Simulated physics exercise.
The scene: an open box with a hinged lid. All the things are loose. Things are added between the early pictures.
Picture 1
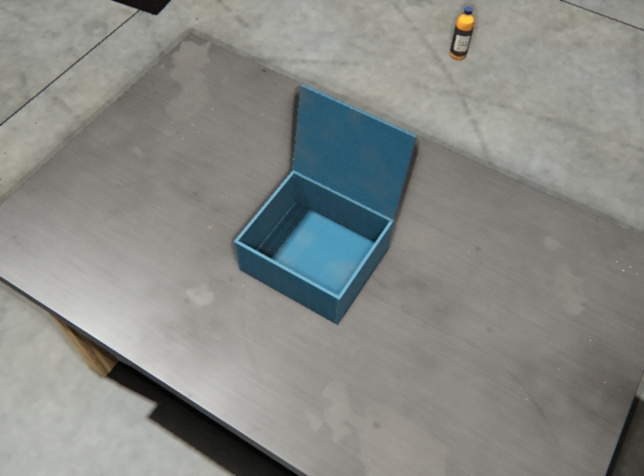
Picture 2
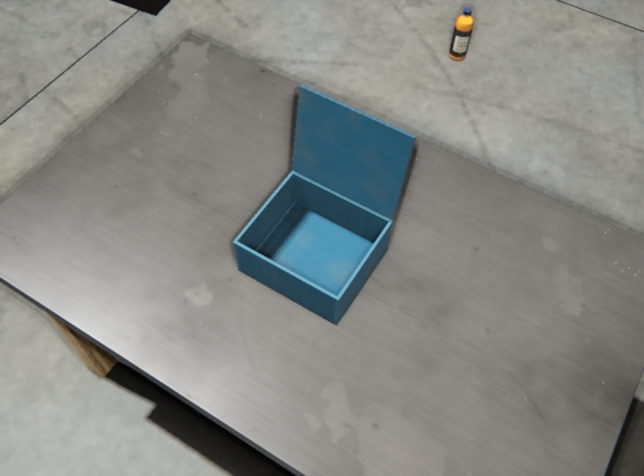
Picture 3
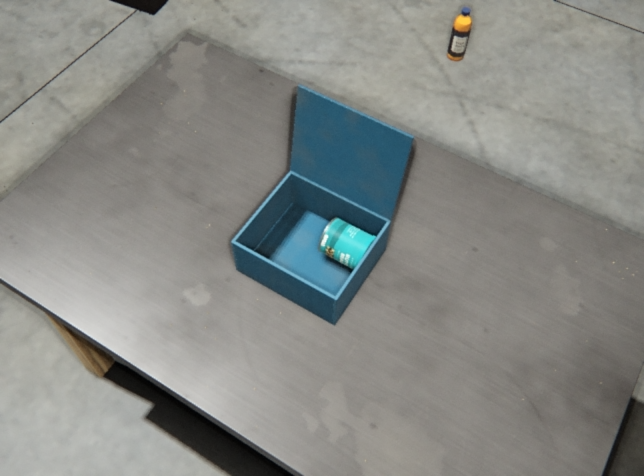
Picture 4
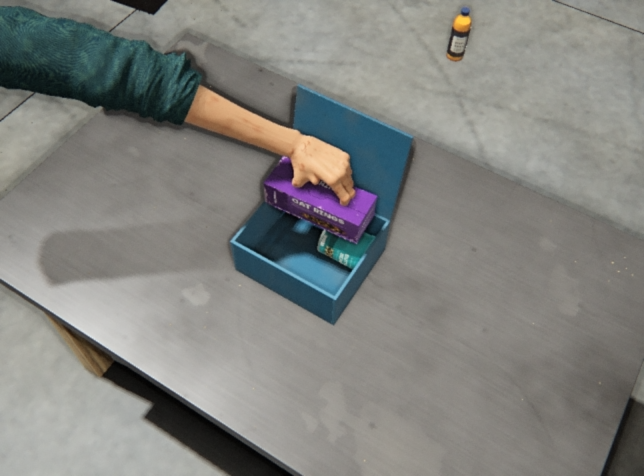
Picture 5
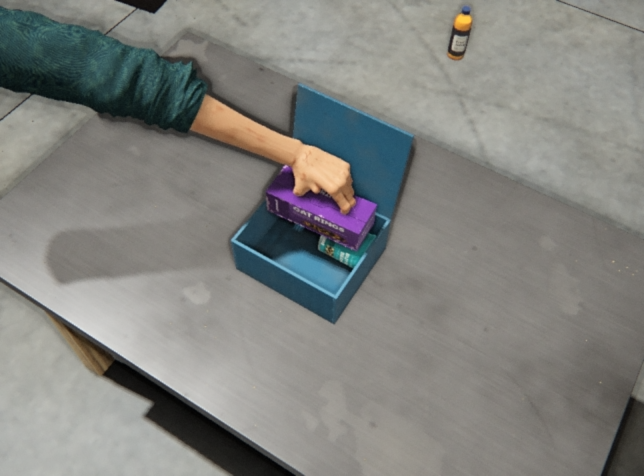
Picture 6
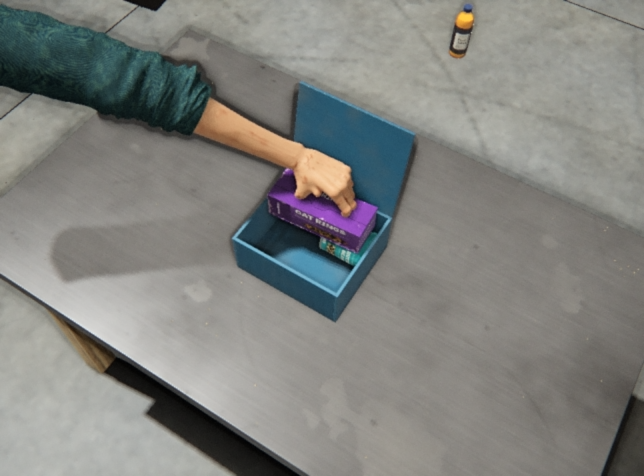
A hand in a dark green sleeve reached in from the left and lowered a purple carton slightly into an open blue box, where a turquoise tin had appeared earlier.
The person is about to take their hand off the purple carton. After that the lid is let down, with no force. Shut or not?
The lid shuts flat.
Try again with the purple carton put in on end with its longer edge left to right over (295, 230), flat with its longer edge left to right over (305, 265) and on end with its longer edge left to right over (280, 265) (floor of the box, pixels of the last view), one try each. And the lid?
In the first case it stays ajar; in the second case it sits on the rim; in the third case it is held up.
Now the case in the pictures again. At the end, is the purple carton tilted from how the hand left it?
The purple carton tips.
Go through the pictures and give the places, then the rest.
The last thing is not in view yet, in the first picture.
The last thing is not in view yet, in the second picture.
The last thing is not in view yet; turquoise tin (348, 245), in the third picture.
Coming down; purple carton (320, 199); turquoise tin (347, 245), in the fourth picture.
Coming down; purple carton (321, 207), in the fifth picture.
In place under the hand; purple carton (322, 210), in the sixth picture.
Then, 0.60 s on from there, purple carton on its side near (304, 248).
Then, 1.30 s on from there, lid 78° above the rim; purple carton on its side near (305, 257).
Then, 1.70 s on from there, lid 50° above the rim; purple carton on its side near (305, 257).
Then, 2.10 s on from there, lid 11° above the rim; purple carton on its side near (305, 257).
In the end, lid shut; toppled in the box, purple carton; turquoise tin unmoved. At the end, from the last picture's camera, purple carton near (305, 257).
